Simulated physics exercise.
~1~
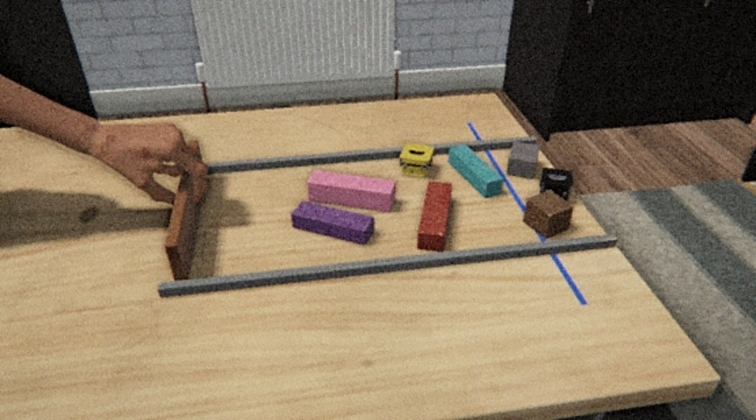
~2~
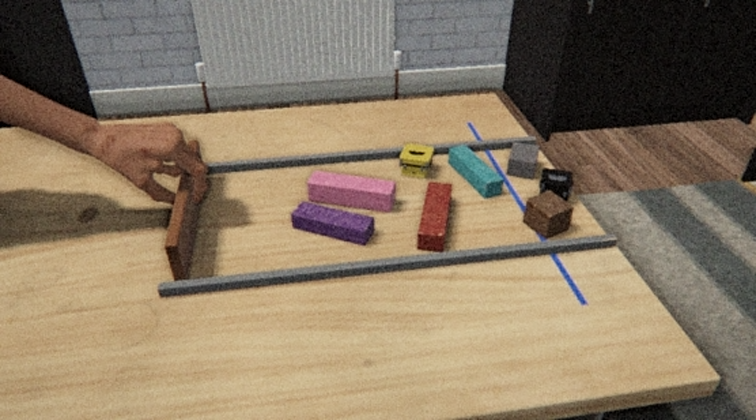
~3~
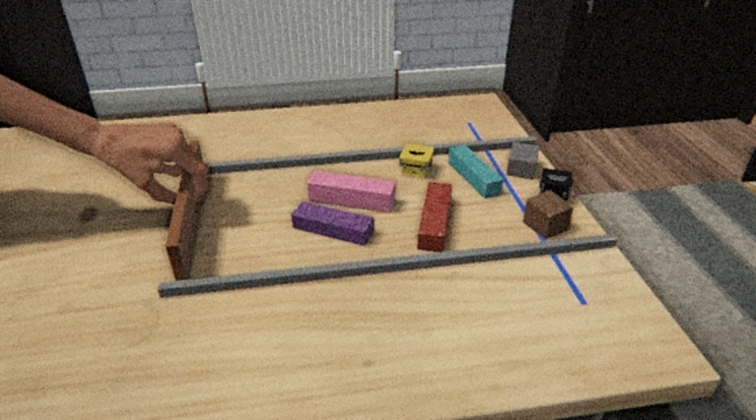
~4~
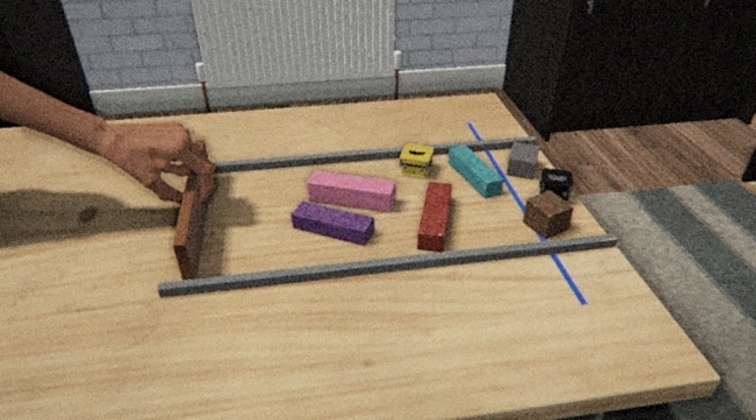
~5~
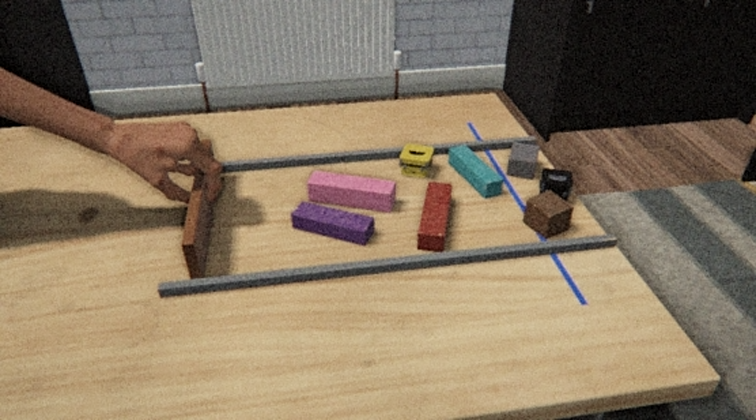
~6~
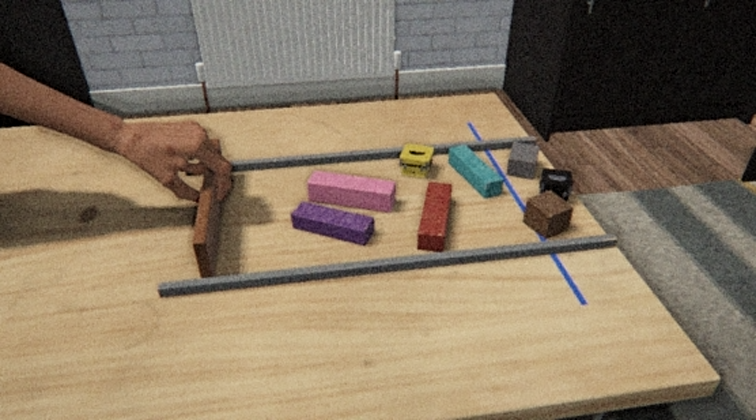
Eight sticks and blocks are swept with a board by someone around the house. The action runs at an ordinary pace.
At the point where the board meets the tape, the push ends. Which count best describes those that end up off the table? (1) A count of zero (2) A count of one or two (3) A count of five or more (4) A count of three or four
4.
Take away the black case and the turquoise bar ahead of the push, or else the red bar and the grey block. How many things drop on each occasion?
In order, the numbers are 1 and 1.
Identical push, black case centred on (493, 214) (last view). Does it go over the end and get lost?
I reckon from there it drops down.
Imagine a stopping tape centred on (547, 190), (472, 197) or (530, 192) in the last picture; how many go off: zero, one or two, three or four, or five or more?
Falls: At least five; no fall at all; at least five.
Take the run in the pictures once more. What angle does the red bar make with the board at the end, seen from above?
About 35°.
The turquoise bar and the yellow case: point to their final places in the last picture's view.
The turquoise bar ends up near (544, 160), and the yellow case near (504, 148).
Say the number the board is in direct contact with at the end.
It's 3 of them.
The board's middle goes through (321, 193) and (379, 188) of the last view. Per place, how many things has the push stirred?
One spot: 2. Other spot: 3.
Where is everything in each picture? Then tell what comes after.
In the first frame, black case (555, 186); grey block (523, 160); brown block (548, 214); board (188, 205); tape (514, 193).
In the second frame, grey block (523, 161); board (188, 205).
In the third frame, brown block (548, 215); pink bar (352, 192).
In the fourth frame, black case (555, 187); yellow case (417, 162).
In the fifth frame, grey block (523, 161); red bar (436, 215).
In the sixth frame, black case (555, 187); grey block (523, 161); brown block (548, 215); board (212, 203); tape (514, 193).
Soon after, none off yet; black case at rest near (555, 187); grey block at rest near (523, 161); brown block at rest near (548, 215).
In the end, the number that fall off is three or four; gone, brown block, grey block and black case.
